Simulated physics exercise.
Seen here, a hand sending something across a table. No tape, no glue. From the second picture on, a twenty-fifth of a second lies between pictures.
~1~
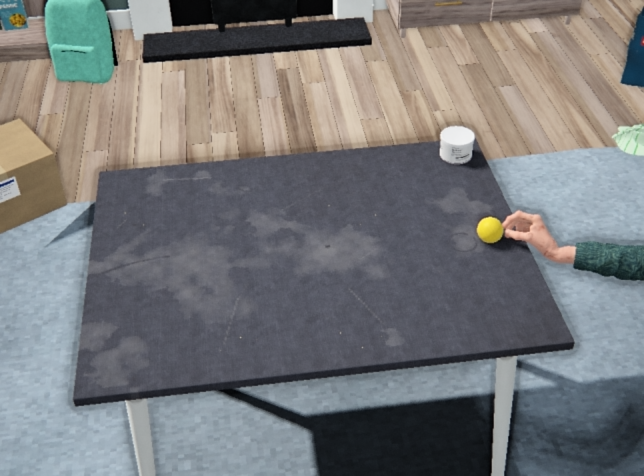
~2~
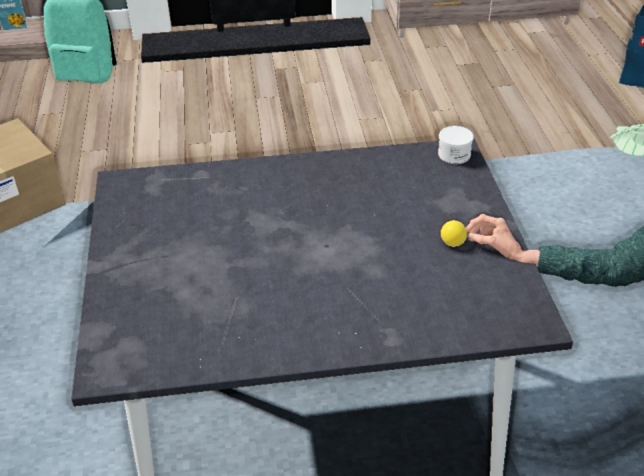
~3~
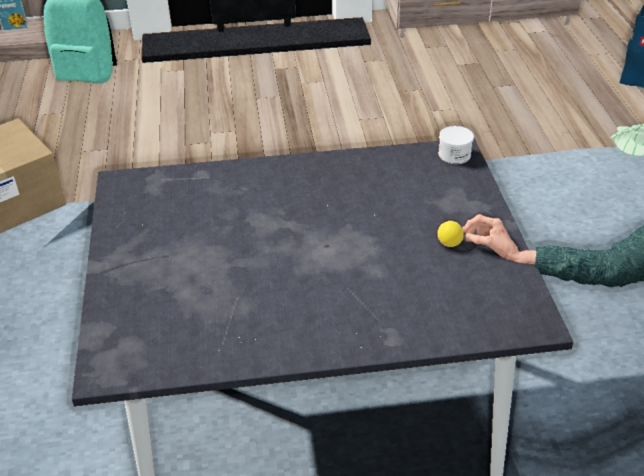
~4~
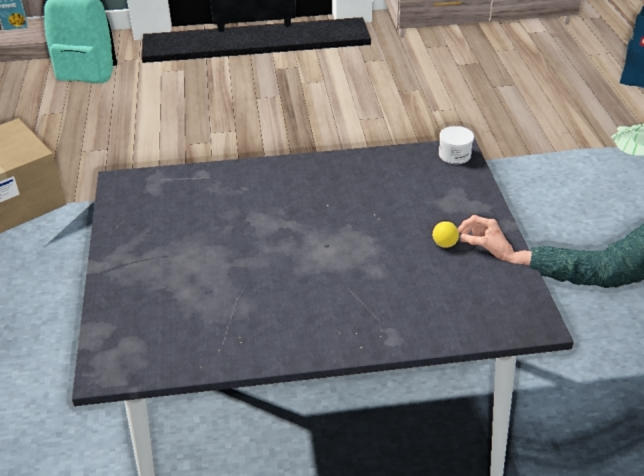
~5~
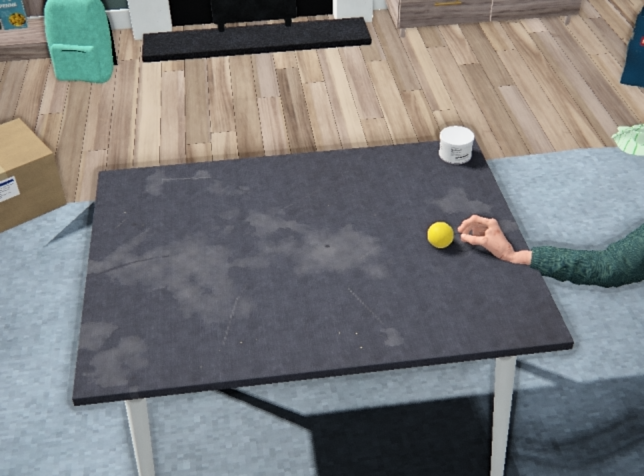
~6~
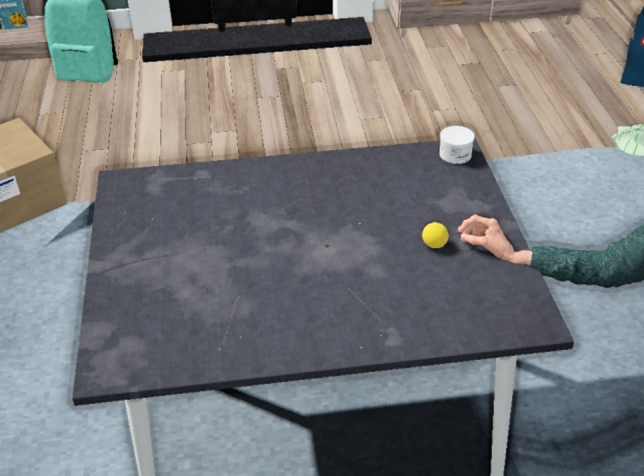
We see a hand in a green sleeve move a small yellow ball-like object leftward across a dark table with a white container near the back; the hand then stays behind as the object continues slowly left, leaving a small gap.
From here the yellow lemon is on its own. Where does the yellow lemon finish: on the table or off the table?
The yellow lemon is still on the table.
Then, 0.10 s on from there, yellow lemon shifted about its own width near (423, 237).
Then, 0.30 s on from there, yellow lemon shifted well along near (403, 239).
Then, 0.60 s on from there, yellow lemon shifted well along near (384, 241).
In the end, moved from the start, yellow lemon. At the end, from the last picture's camera, yellow lemon near (379, 241).
